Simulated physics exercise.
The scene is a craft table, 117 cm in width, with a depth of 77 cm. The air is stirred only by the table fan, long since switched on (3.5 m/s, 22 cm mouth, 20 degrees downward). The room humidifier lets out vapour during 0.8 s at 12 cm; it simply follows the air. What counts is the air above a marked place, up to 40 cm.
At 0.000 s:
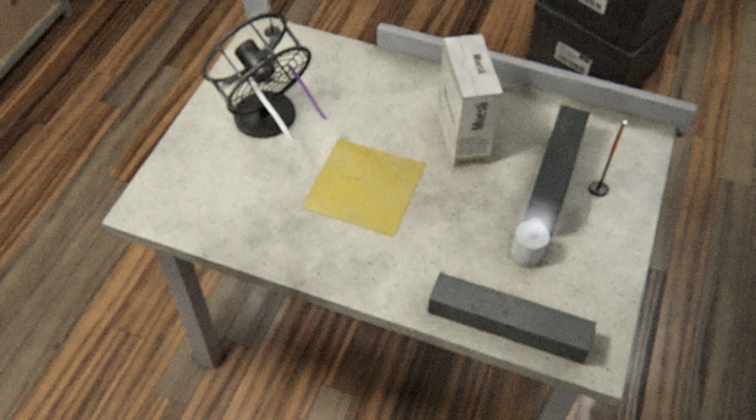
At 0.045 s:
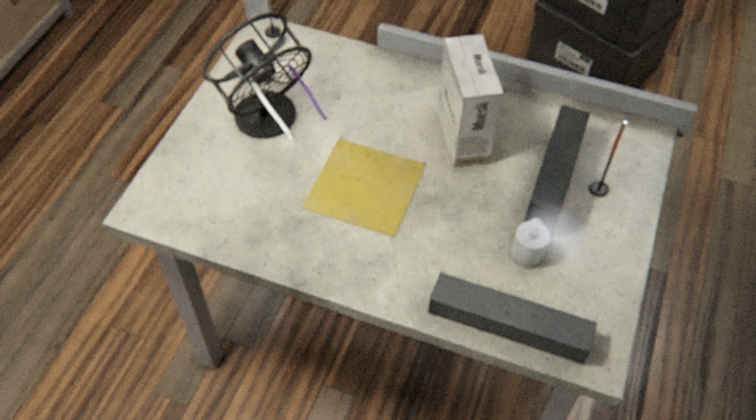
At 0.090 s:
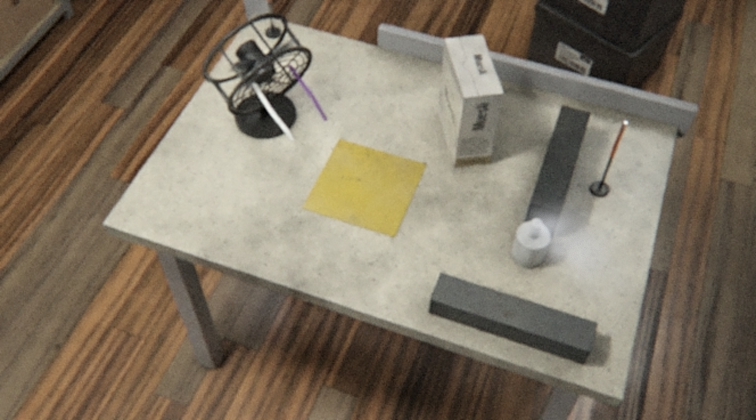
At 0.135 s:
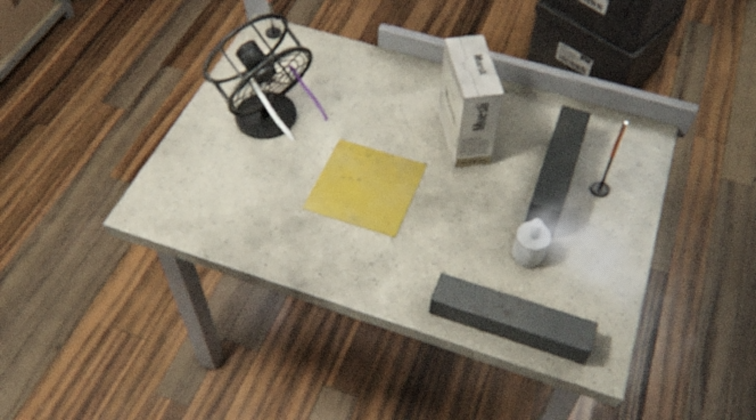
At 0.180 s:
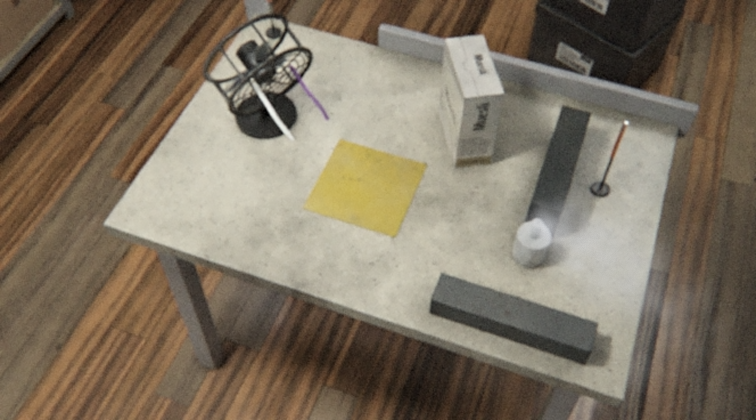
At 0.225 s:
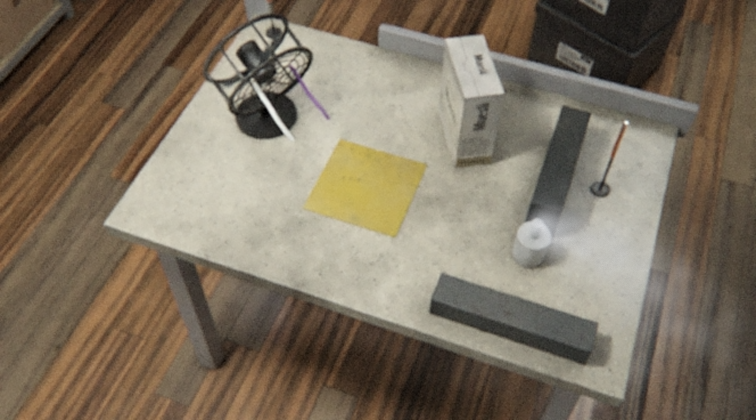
At first a small pale puff of vapour hangs at the top of the humidifier on a craft table, with a table fan standing at the left. The vapour then drifts right and toward the front edge of the table, spreading into a longer, fainter haze while everything else stays essentially still.
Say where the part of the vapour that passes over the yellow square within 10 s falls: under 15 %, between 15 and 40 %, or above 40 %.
The share reaching it is under 15 %.
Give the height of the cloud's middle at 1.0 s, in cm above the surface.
About 16 cm.
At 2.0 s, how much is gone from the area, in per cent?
About 90 %.
By 1.0 s, 0 % has passed over the yellow square; 63 % has left the area, and the middle of the rest is near (696, 283).
By 2.0 s, 0 % has passed over the yellow square; 94 % has left the area.
By 4.0 s, 0 % has passed over the yellow square; 98 % has left the area.
By 10.0 s, 1 % has passed over the yellow square; 99 % has left the area.
